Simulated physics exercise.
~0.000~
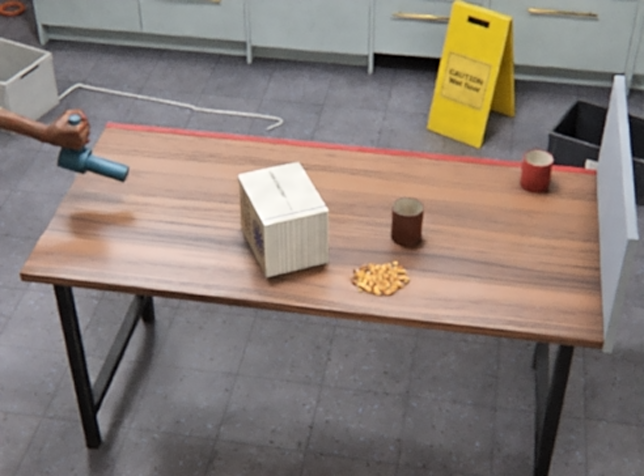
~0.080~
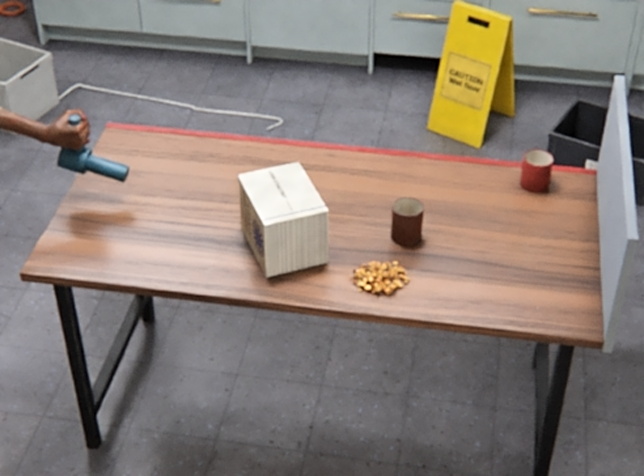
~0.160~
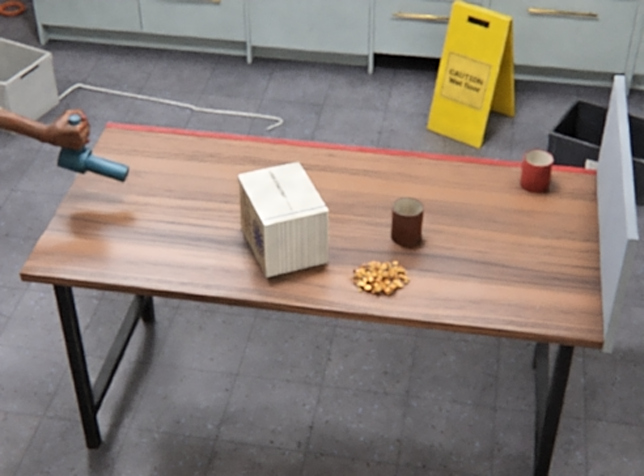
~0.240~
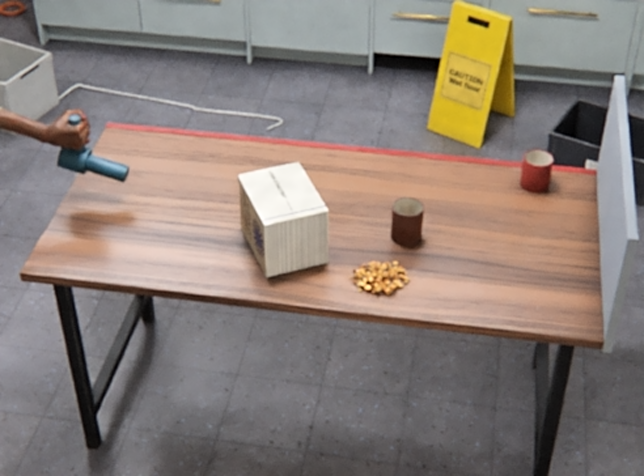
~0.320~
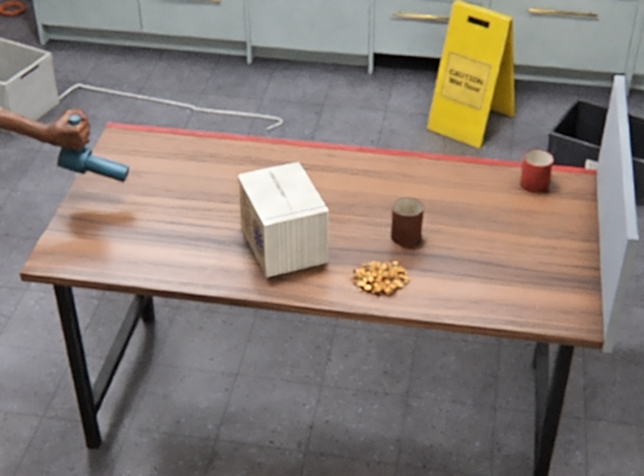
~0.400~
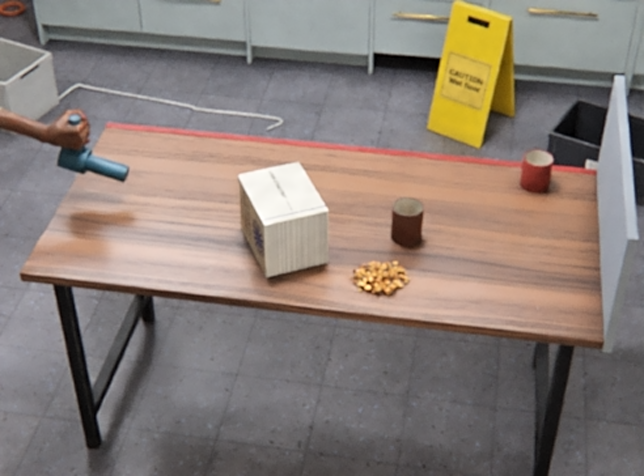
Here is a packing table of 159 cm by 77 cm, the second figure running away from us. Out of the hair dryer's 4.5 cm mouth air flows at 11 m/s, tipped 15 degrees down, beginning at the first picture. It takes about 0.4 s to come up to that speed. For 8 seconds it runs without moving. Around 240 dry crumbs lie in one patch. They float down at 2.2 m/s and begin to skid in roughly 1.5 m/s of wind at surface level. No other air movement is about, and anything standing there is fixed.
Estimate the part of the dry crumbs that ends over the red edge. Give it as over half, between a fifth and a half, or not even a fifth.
Below twenty percent make it.
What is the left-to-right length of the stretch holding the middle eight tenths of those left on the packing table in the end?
Around 10 cm.
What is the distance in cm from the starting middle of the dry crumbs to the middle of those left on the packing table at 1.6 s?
Centre offset: Approx. 0 cm.
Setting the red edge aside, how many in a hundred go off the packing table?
The figure is near 0 %.
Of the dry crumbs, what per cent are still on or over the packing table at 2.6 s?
Roughly 100 per cent.
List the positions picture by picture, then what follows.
In the first picture, the middle of the dry crumbs is near (380, 280), none has stirred yet and the mouth of the hair dryer is at (127, 175).
In the second picture, the middle of the dry crumbs is near (380, 276), none has stirred yet and the red edge is centred on (345, 146).
In the third picture, the middle of the dry crumbs is near (380, 276), none has stirred yet, the top of a mug is at (408, 206) and the top of a book is at (282, 192).
In the fourth picture, the middle of the dry crumbs is near (380, 276) and none has stirred yet.
In the fifth picture, the middle of the dry crumbs is near (380, 276) and none has stirred yet.
In the sixth picture, the middle of the dry crumbs is near (380, 276) and none has stirred yet.
After 1.6 s, 0 % are over the red edge; the middle of those still in play is near (380, 276); 100 % have settled or left.
After 2.6 s, 0 % are over the red edge; the middle of those still in play is near (380, 276); 100 % have settled or left.
After 4.4 s, 0 % are over the red edge; the middle of those still in play is near (380, 276); 100 % have settled or left.
After 8.0 s, at the end, 0 % are over the red edge; the middle of those still in play is near (380, 276).
